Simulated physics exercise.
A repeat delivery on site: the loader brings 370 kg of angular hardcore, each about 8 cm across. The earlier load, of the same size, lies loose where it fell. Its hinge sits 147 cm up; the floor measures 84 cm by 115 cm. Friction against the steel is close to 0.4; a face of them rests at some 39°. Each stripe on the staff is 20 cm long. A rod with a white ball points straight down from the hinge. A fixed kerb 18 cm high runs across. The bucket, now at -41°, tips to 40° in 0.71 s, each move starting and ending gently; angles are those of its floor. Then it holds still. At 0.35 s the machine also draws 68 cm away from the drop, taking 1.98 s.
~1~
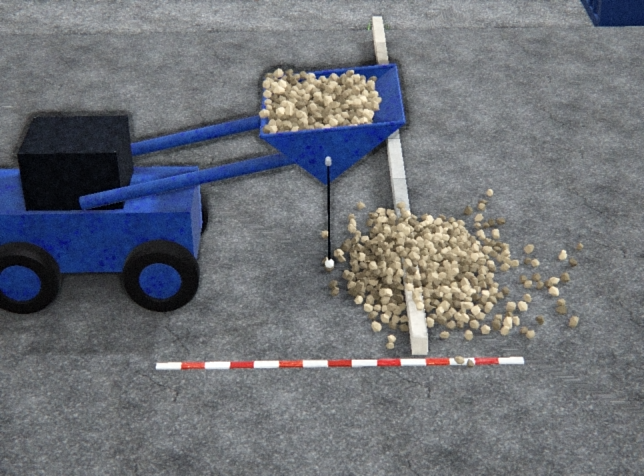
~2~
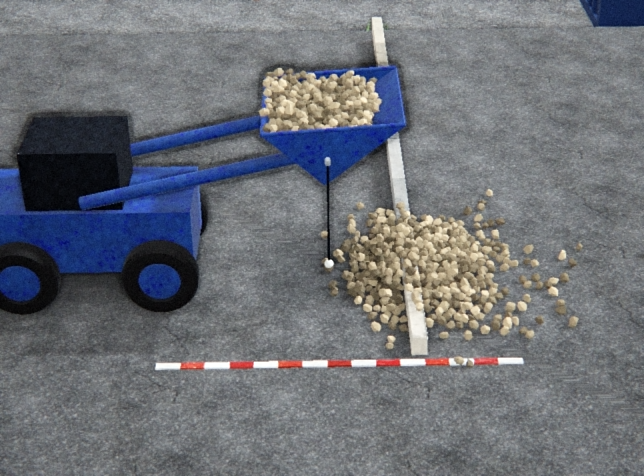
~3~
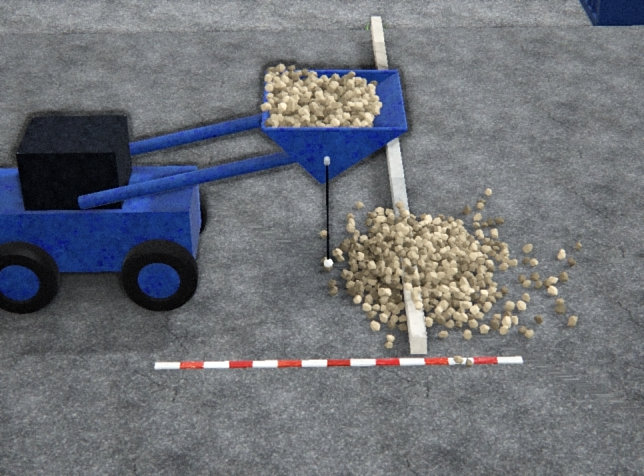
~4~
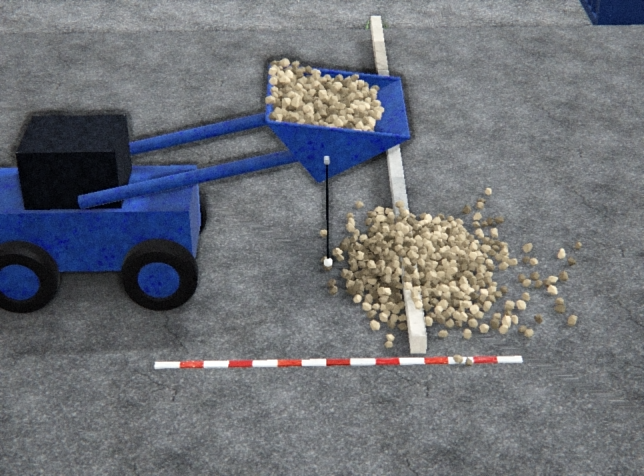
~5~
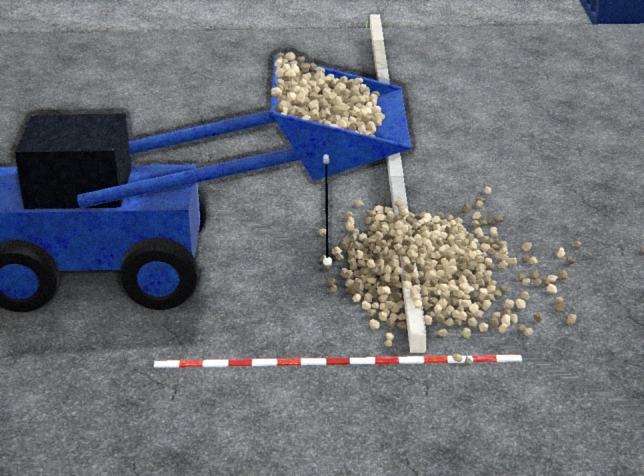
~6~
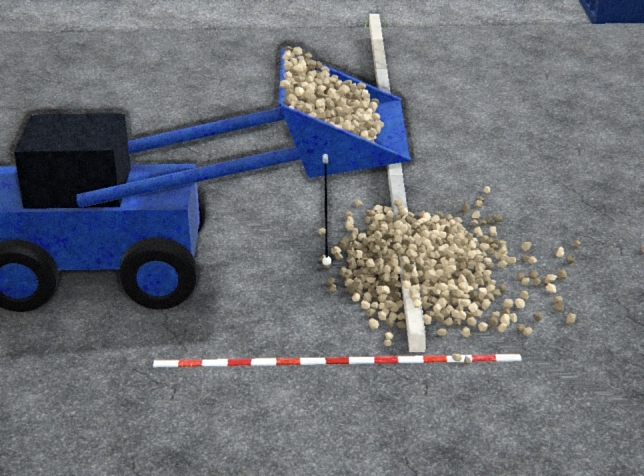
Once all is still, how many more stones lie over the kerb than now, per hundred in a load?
About 34 per cent.
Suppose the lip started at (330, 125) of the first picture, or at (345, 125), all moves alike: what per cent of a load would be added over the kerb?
First some 0, then 0 per cent.
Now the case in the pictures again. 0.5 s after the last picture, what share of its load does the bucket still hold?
About 75 per cent.
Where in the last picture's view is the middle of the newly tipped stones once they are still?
Around (389, 252).
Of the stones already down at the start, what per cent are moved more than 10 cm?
Roughly 5 per cent of them.
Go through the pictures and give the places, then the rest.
In the first frame, the bucket is at -41°, its lip at (405, 123); the top of the load is at (309, 83). The earlier load is highest near (413, 246), 28 cm above ground level, 42 % on this side of the kerb, 58 % over the kerb.
In the second frame, lip at (405, 125), floor tilted -39°, highest stones at (296, 80).
In the third frame, lip at (407, 130), floor tilted -35°, highest stones at (280, 77).
In the fourth frame, lip at (410, 138), floor tilted -28°, highest stones at (278, 75).
In the fifth frame, the bucket is at -19°, its lip at (411, 148); the top of the load is at (283, 68).
In the sixth frame, the bucket is at -10°, its lip at (410, 160); the top of the load is at (290, 61).
Then, 0.2 s after the last picture the floor is at 27°; in per cent of one load, 100 in the bucket, 42 on this side of the kerb, 58 over the kerb; the foremost stones are at (575, 271).
Then, 0.5 s after the last picture the floor is at 40°; in per cent of one load, 73 in the bucket, 68 on this side of the kerb, 58 over the kerb; the foremost stones are at (575, 271).
Then, 2.5 s after the last picture the floor is at 40°; in per cent of one load, 0 in the bucket, 108 on this side of the kerb, 92 over the kerb; the foremost stones are at (577, 271).
Then, 5.1 s after the last picture the floor is at 40°; in per cent of one load, 0 in the bucket, 108 on this side of the kerb, 92 over the kerb; the foremost stones are at (577, 271). Net gain over the kerb, 34.
